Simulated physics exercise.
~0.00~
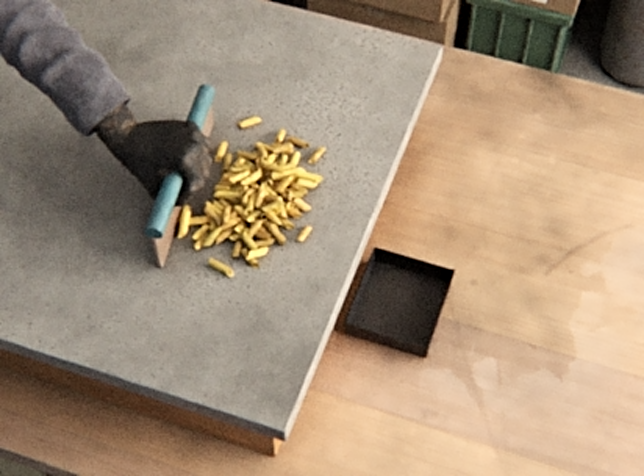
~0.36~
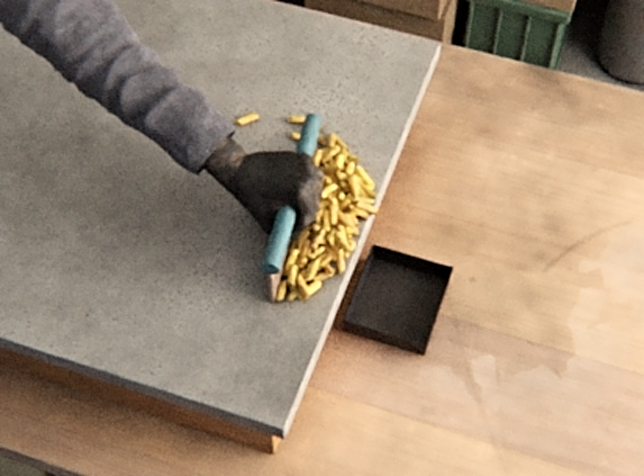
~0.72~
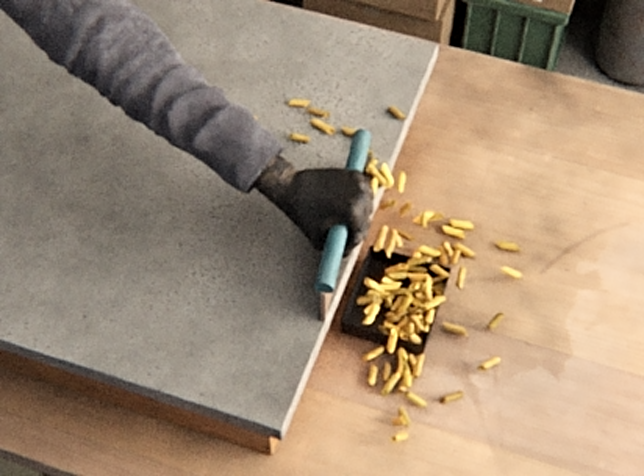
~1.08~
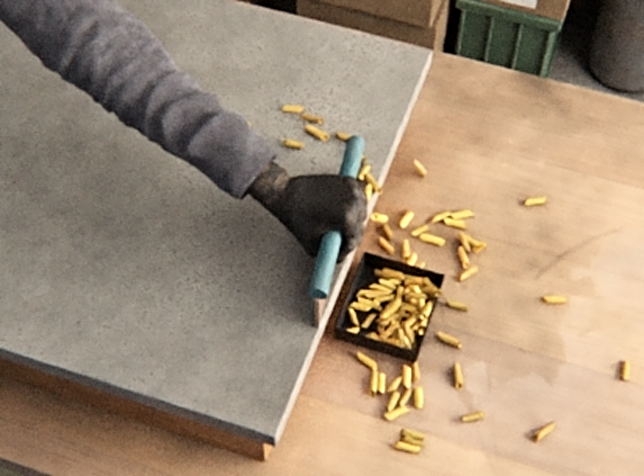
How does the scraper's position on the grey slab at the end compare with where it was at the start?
At the start the scraper was well in from the slab's right edge, on the left side of the pasta pile. By the end it was farther right and a little lower, at the edge beside the black tin.
A dark-gloved hand pushed a scraper rightward across a grey slab, sweeping yellow pasta pieces over the edge, and stopped there. Over half landed in the black tin, many scattered on the wooden surface around it, and a few stayed on the slab.
